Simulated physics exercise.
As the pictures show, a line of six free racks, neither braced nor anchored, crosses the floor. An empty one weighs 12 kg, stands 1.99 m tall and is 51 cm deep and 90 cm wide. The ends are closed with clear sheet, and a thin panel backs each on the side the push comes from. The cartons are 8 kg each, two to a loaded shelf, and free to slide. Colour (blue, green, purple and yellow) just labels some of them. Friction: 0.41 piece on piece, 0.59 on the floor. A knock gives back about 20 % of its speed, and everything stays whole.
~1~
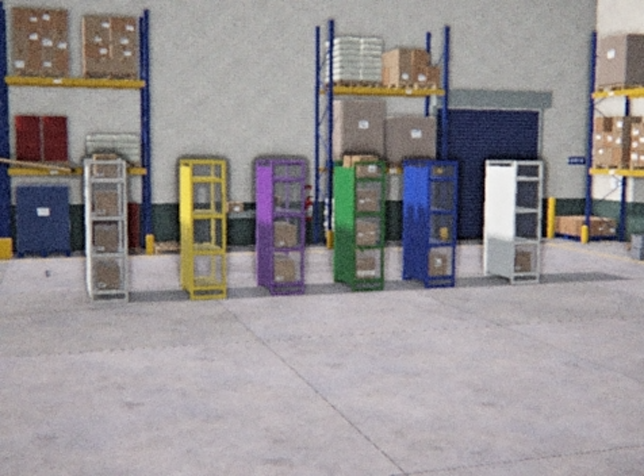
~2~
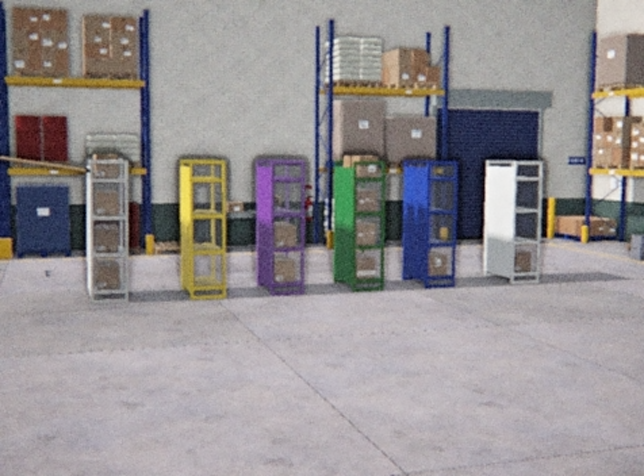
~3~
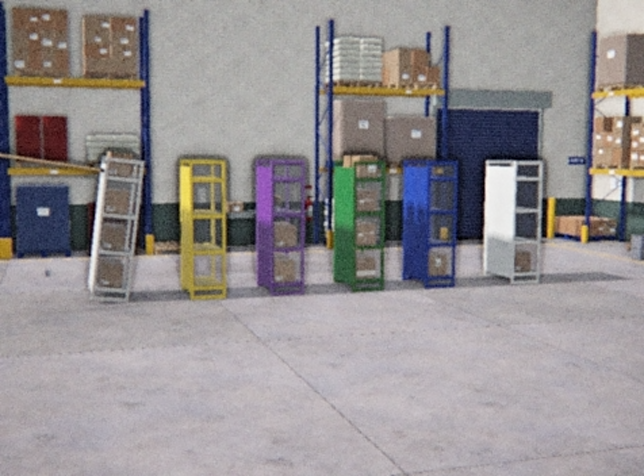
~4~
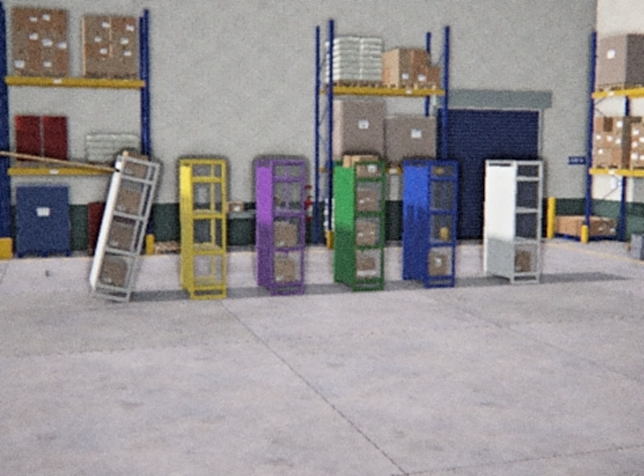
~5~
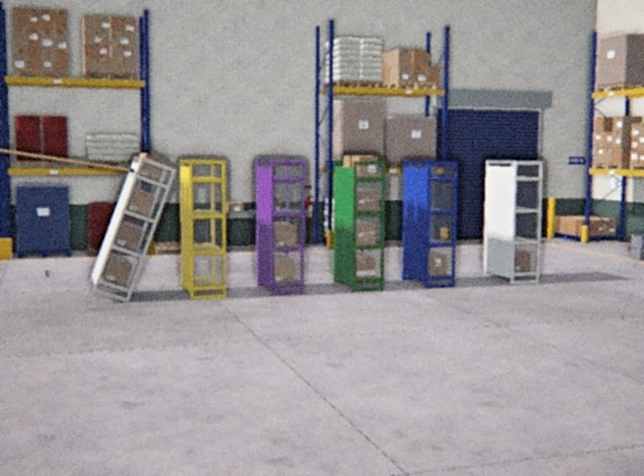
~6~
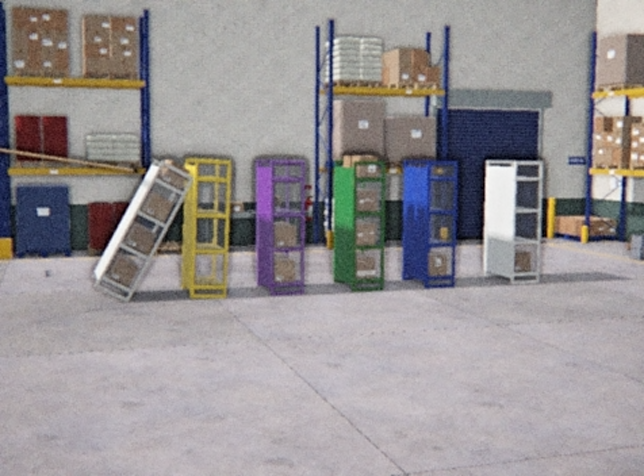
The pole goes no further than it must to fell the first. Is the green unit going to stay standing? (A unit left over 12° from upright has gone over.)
That unit stays standing.
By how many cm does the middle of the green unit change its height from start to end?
It ends some 0 cm lower.
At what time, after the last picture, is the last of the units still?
Near 2.0 s.
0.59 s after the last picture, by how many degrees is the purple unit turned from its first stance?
About 20°.
Then, 0.27 s later than the last frame, 4 cartons spilt or dropped; 1 of the 5 other units over; green unit unmoved; yellow unit tilted 17°.
Then, 0.59 s later than the last frame, 8 cartons spilt or dropped; 2 of the 5 other units over; green unit unmoved; yellow unit tilted 34°.
Then, 1.23 s later than the last frame, 10 cartons spilt or dropped; 2 of the 5 other units over; green unit tilted 4°; yellow unit tilted 41°.
When it is over, 12 cartons spilt or dropped; 2 of the 5 other units over; green unit moved 58 mm; yellow unit tilted 38°; purple unit tilted 24°. Three left standing. In pixels of the last frame, middles, green unit near (362, 224), yellow unit near (254, 230).
